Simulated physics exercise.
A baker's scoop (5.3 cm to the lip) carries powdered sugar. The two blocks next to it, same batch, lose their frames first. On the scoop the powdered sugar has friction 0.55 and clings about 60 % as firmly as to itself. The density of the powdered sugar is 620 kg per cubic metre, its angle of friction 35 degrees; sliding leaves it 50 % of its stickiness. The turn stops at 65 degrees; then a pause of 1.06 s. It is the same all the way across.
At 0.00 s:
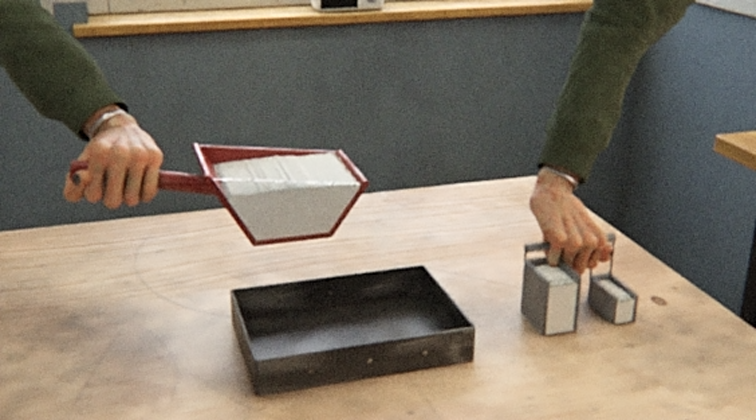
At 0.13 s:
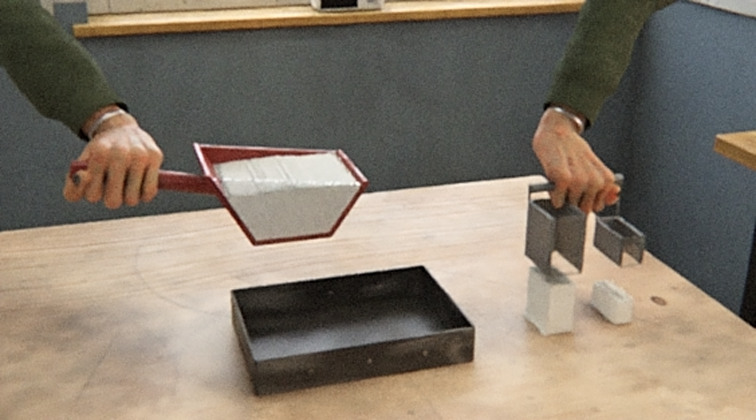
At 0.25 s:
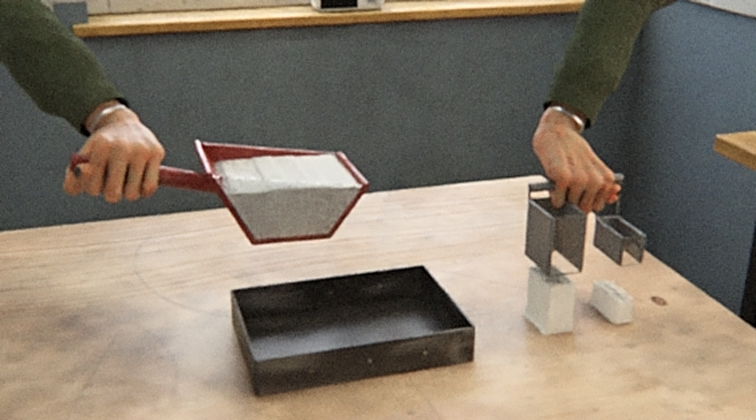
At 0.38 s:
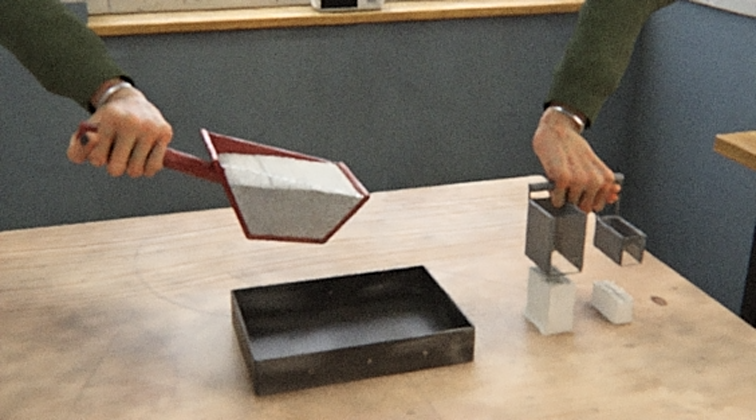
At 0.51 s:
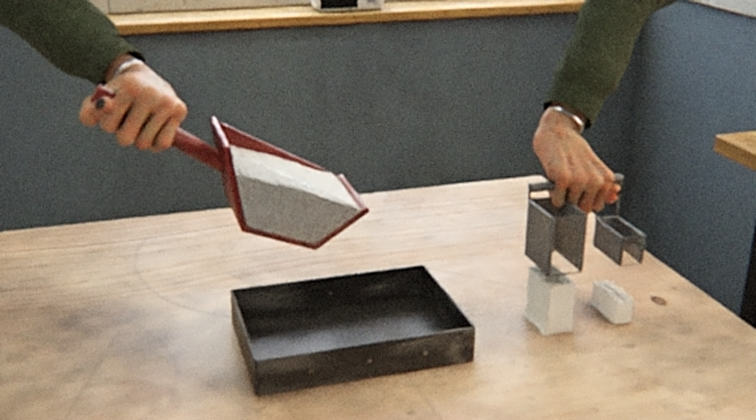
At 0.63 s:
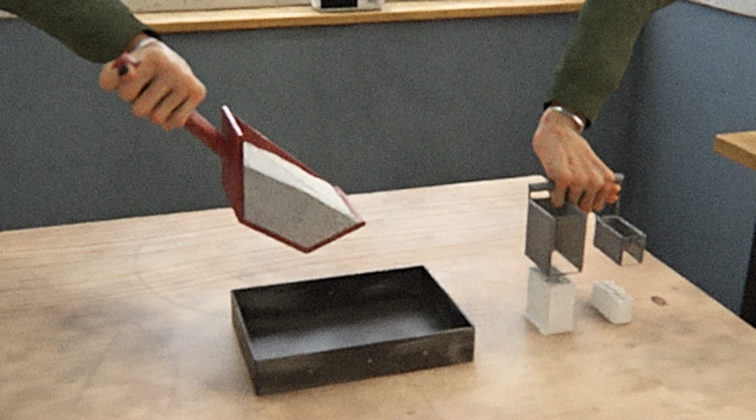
In this clip, one hand lifts two small metal molds off two white blocks on a wooden table, then the other hand tilts a red-edged scoop of white powder downward to the right above a dark, empty tray.
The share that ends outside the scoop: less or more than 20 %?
The share that ends outside the scoop is less than 20 %.
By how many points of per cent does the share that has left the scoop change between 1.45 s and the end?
About 0 %.
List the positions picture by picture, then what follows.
In the first picture, lip at (363, 182), tilt 0 degrees; highest point of the powdered sugar at (272, 191); test blocks 6.6 cm, 3.1 cm high (left to right).
In the second picture, lip at (363, 182), tilt 0 degrees; highest point of the powdered sugar at (272, 191); test blocks 6.6 cm, 3.1 cm high (left to right).
In the third picture, lip at (364, 184), tilt 2 degrees; highest point of the powdered sugar at (276, 190); test blocks 6.6 cm, 3.1 cm high (left to right).
In the fourth picture, lip at (366, 195), tilt 11 degrees; highest point of the powdered sugar at (232, 187); test blocks 6.6 cm, 3.1 cm high (left to right).
In the fifth picture, lip at (365, 208), tilt 22 degrees; highest point of the powdered sugar at (244, 177); test blocks 6.6 cm, 3.1 cm high (left to right).
In the sixth picture, lip at (362, 221), tilt 32 degrees; highest point of the powdered sugar at (248, 168); test blocks 6.6 cm, 3.1 cm high (left to right).
By 0.88 s, the scoop is at 53 degrees and 0 % has left it.
By 1.16 s, the scoop is at 65 degrees and 0 % has left it.
By 1.45 s, the scoop is at 65 degrees and 0 % has left it.
By 1.74 s, the scoop is at 65 degrees and 0 % has left it.
By 1.85 s, at the end, the scoop is at 65 degrees and 0 % has left it.
